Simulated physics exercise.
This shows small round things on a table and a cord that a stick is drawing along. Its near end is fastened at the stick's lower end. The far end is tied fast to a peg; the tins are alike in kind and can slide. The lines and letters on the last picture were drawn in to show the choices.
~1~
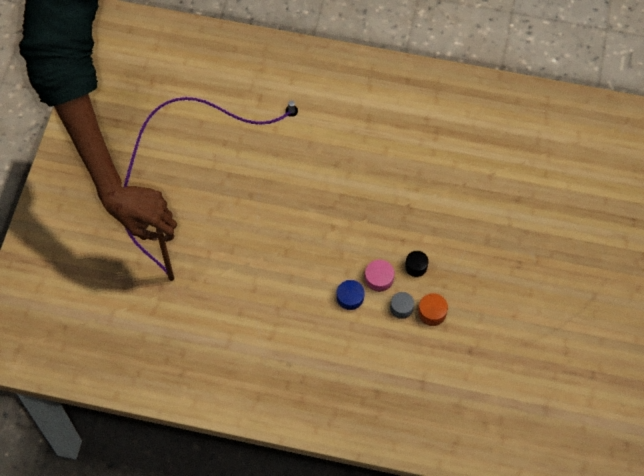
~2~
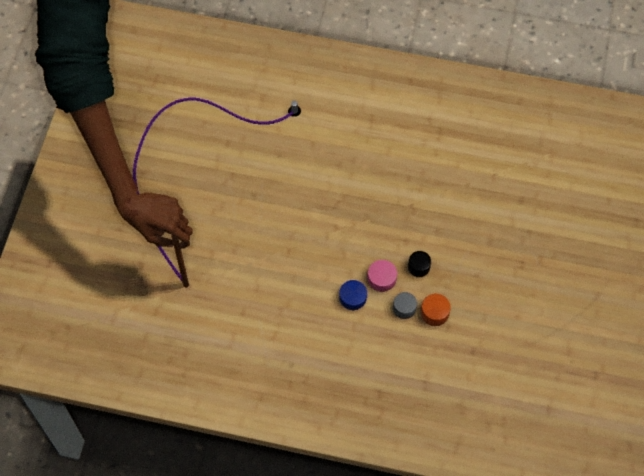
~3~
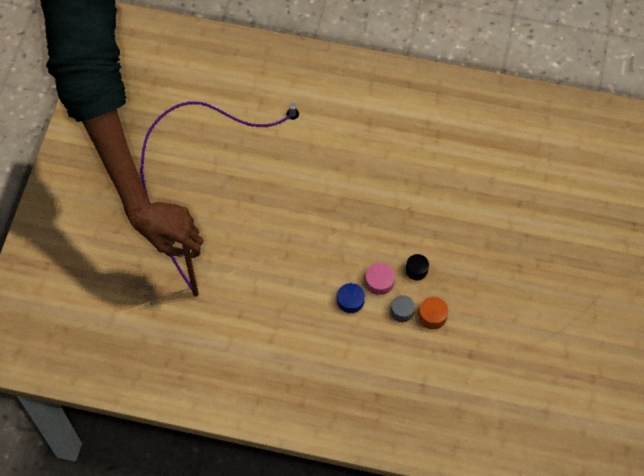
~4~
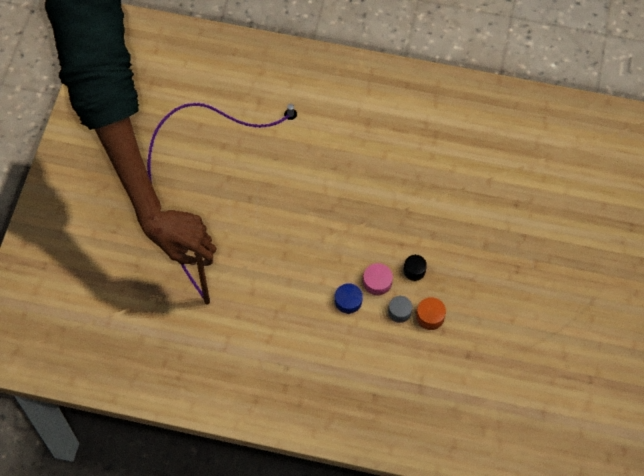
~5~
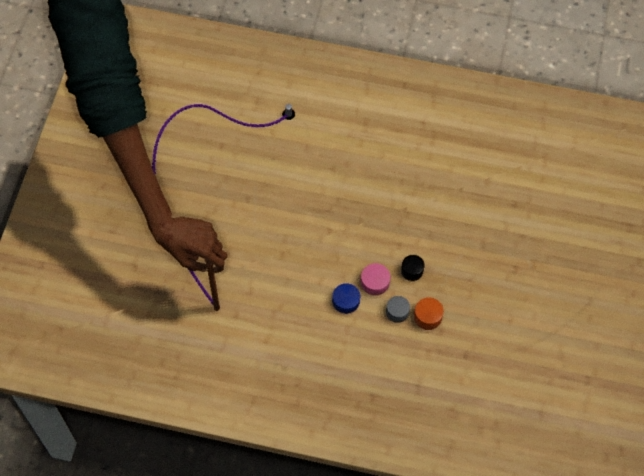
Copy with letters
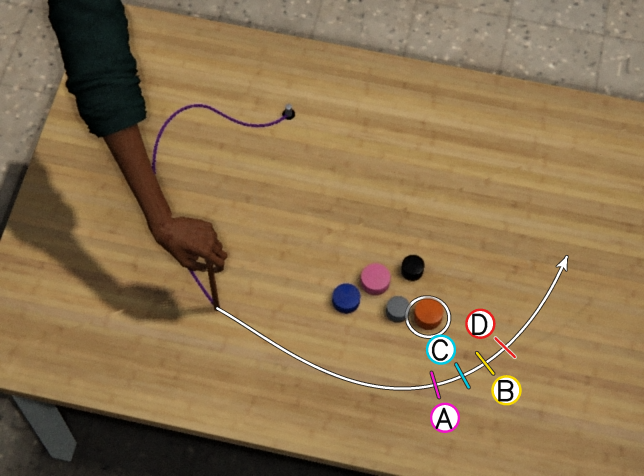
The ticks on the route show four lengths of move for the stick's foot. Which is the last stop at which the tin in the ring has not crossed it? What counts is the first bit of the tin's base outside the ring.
Mark D.
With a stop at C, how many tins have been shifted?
The count is none.
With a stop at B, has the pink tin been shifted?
By then, no.
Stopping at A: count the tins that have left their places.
By then, none.
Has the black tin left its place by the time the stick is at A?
No.
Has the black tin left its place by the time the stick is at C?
No.
On the marked copy, A at (435, 385); B at (485, 363); C at (462, 376); D at (505, 348); the ring at (428, 317); the route from (217, 308) via (419, 388) to (567, 257).
Taking D. A third of the way, foot of the stick (312, 365); orange tin (429, 314).
Two thirds of the way, foot of the stick (421, 388); orange tin (429, 314).
When it is over, foot of the stick (505, 348); orange tin (429, 314); grey tin (400, 307); pink tin (389, 270); blue tin (367, 286); the orange tin is still in its ring.
As for the rest, A is safe but short; B is safe but short; C is safe but short.
